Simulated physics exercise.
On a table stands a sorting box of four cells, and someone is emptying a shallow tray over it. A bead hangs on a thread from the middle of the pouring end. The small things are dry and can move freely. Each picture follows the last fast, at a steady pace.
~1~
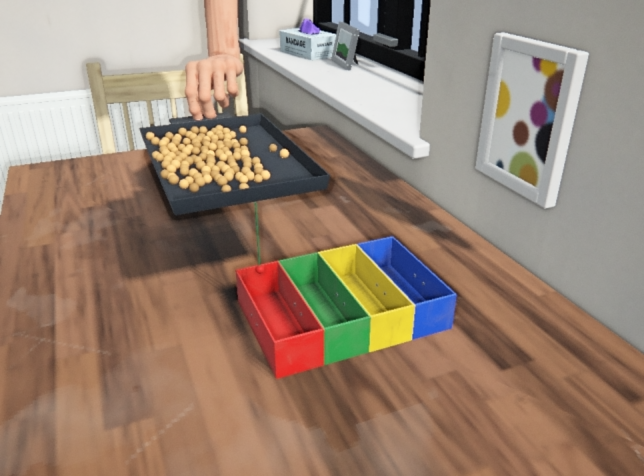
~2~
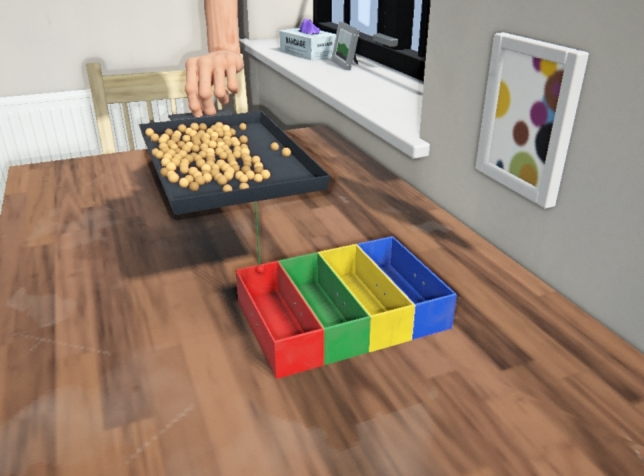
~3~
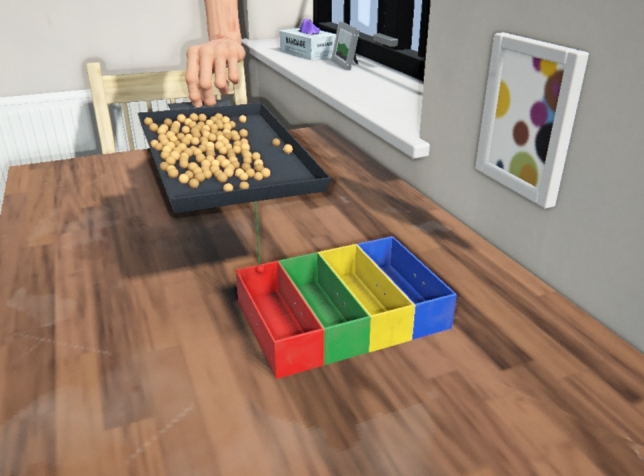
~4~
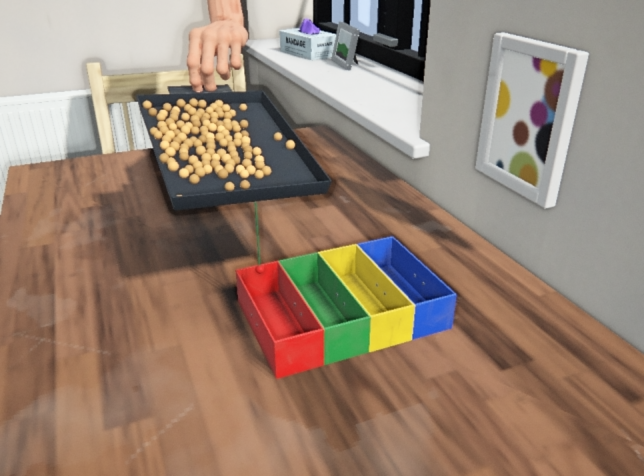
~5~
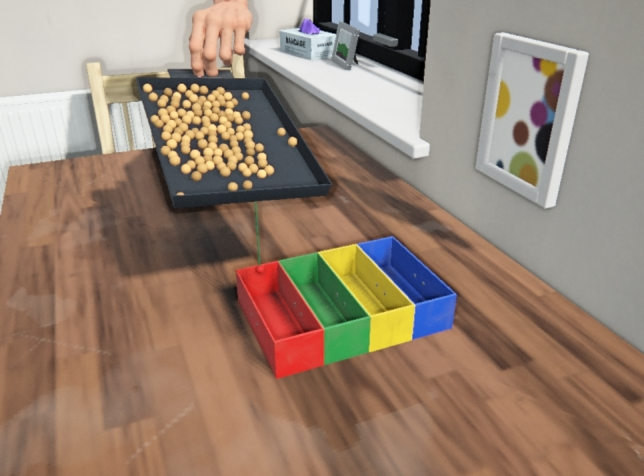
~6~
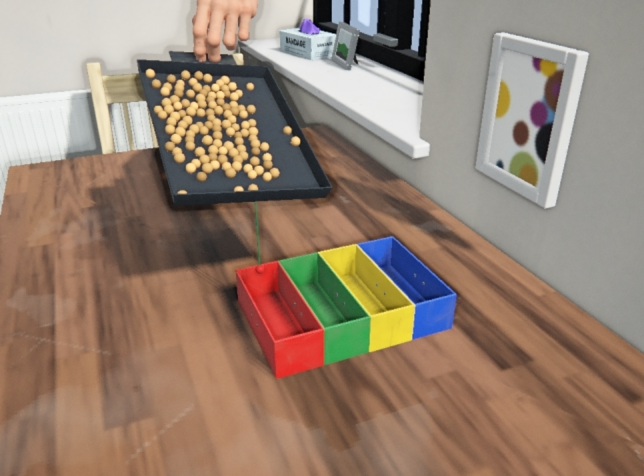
On a wooden table near a window, a sorting box with red, green, yellow and blue cells sits below a dark tray of small round beads. A hand at the tray's back edge raises that side steadily, and the tray tilts more steeply forward as the beads shift slightly.
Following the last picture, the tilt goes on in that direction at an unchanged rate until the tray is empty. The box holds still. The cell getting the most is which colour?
It is green.
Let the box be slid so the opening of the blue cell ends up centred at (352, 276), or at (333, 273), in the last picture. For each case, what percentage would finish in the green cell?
Roughly 10 per cent, and 0 per cent.
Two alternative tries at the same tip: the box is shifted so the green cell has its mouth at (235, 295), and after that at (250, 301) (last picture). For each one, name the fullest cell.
At the first place the blue cell, at the second the cell in blue.
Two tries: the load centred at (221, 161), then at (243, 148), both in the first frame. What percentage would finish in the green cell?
Estimate: 60 % first, 60 % second.
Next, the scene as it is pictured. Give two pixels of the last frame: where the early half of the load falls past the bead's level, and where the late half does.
I'd put it at roughly (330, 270), and after that at roughly (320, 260).
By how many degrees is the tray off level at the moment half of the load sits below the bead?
95°, roughly.
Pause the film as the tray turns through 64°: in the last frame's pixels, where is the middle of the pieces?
The load is centred near (297, 186).
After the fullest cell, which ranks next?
Behind the top one comes yellow.
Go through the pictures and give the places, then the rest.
Corners of the pouring end (173, 199) and (327, 174), level; middle of the load (210, 155), round wooden beads; bead on its thread (260, 269); red cell (300, 350); green cell (347, 337); yellow cell (392, 325); blue cell (434, 313), in the first frame.
Corners of the pouring end (173, 199) and (327, 175), level; middle of the load (210, 152), in the second frame.
Corners of the pouring end (174, 198) and (327, 177), tipped barely, lowest at the right corner; middle of the load (210, 146), in the third frame.
Corners of the pouring end (175, 196) and (328, 180), tipped a little, lowest at the right corner; middle of the load (210, 137), in the fourth frame.
Corners of the pouring end (175, 194) and (329, 183), tipped clearly, lowest at the right corner; middle of the load (212, 129), in the fifth frame.
Corners of the pouring end (177, 193) and (329, 186), tipped clearly, lowest at the right corner; middle of the load (217, 123), almost all on the move; red cell (300, 350); green cell (347, 337); yellow cell (392, 325); blue cell (434, 313), in the sixth frame.
Just after the last frame, tray tipped steeply; the larger part on the tray; about a tenth in the yellow cell; just a few in the green cell; roughly a quarter falling or outside the box.
A moment on, tray tipped past a quarter turn; roughly a quarter on the tray; roughly a third in the green cell; roughly a quarter in the yellow cell; just a few in the red cell; about a tenth falling or outside the box.
Further on, tray tipped past a quarter turn; roughly half in the green cell; roughly a third in the yellow cell; about a tenth in the red cell; just a few in the blue cell; just a few falling or outside the box.
When it is over, tray tipped past a quarter turn; roughly half in the green cell; roughly a third in the yellow cell; about a tenth in the red cell; just a few in the blue cell; just a few outside the box.
